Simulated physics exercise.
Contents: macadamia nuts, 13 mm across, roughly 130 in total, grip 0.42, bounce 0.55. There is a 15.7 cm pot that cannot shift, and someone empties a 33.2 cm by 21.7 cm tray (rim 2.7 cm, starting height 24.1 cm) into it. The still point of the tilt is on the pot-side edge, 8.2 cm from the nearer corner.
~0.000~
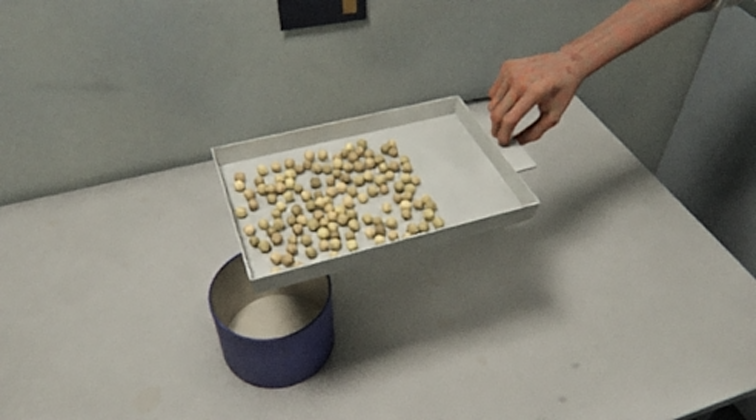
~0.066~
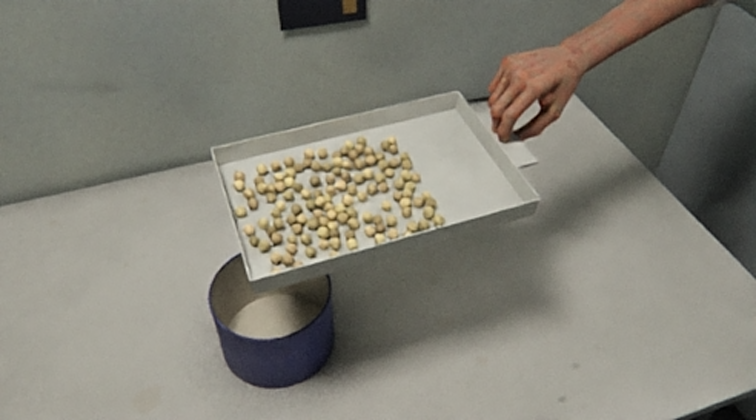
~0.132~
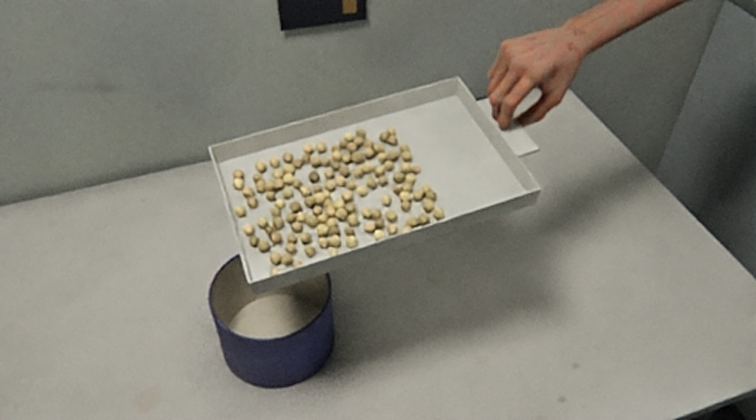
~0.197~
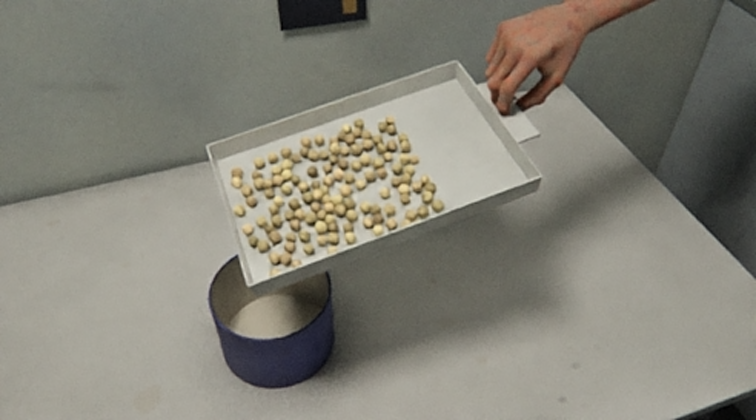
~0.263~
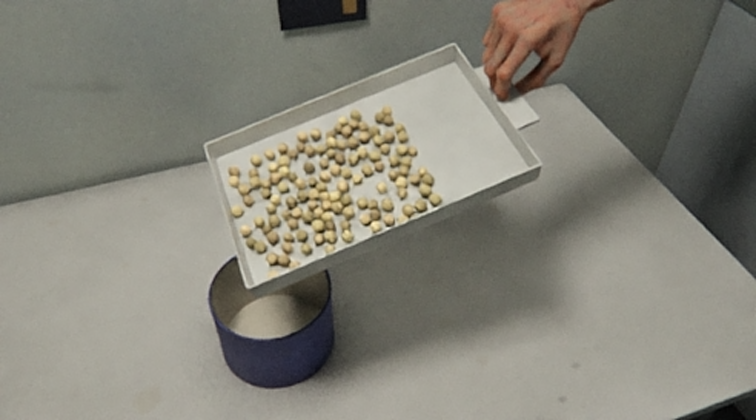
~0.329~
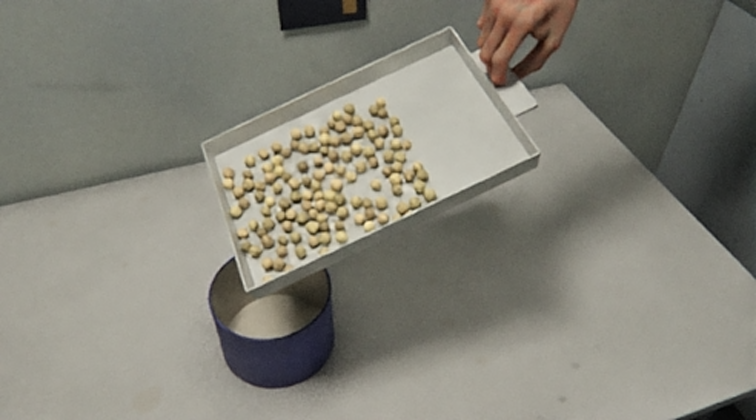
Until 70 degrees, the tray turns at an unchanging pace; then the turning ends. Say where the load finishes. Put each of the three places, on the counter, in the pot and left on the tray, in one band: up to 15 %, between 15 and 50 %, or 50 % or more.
Counter: Up to 15 %; pot: Up to 15 %; tray: 50 % or more.
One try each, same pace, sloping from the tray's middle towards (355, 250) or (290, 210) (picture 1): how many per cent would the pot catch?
Roughly 0 % for the first direction, roughly 0 % for the second.
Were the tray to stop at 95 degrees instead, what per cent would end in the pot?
Result: Close to 0 %.
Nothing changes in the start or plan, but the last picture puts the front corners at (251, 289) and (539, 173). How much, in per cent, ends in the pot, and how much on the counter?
Final per cent - pot 0, counter 0.
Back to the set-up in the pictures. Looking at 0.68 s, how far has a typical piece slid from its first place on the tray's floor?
I'd say close to 6 centimetres.
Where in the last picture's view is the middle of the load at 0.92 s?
The middle of the load should be at about (264, 210) by then.
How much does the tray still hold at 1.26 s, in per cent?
Of the load, some 100 percent.
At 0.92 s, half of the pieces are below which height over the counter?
Median height: Approx. 30 cm.
Then, at 0.68 s, tilt 44 degrees; the tray holds 100 %, the pot 0 %.
After 0.92 s, tilt 61 degrees; the tray holds 100 %, the pot 0 %.
After 1.26 s, tilt 70 degrees; the tray holds 100 %, the pot 0 %.
By 1.6 s all is still; counter 0 %, pot 0 %, tray 100 %.
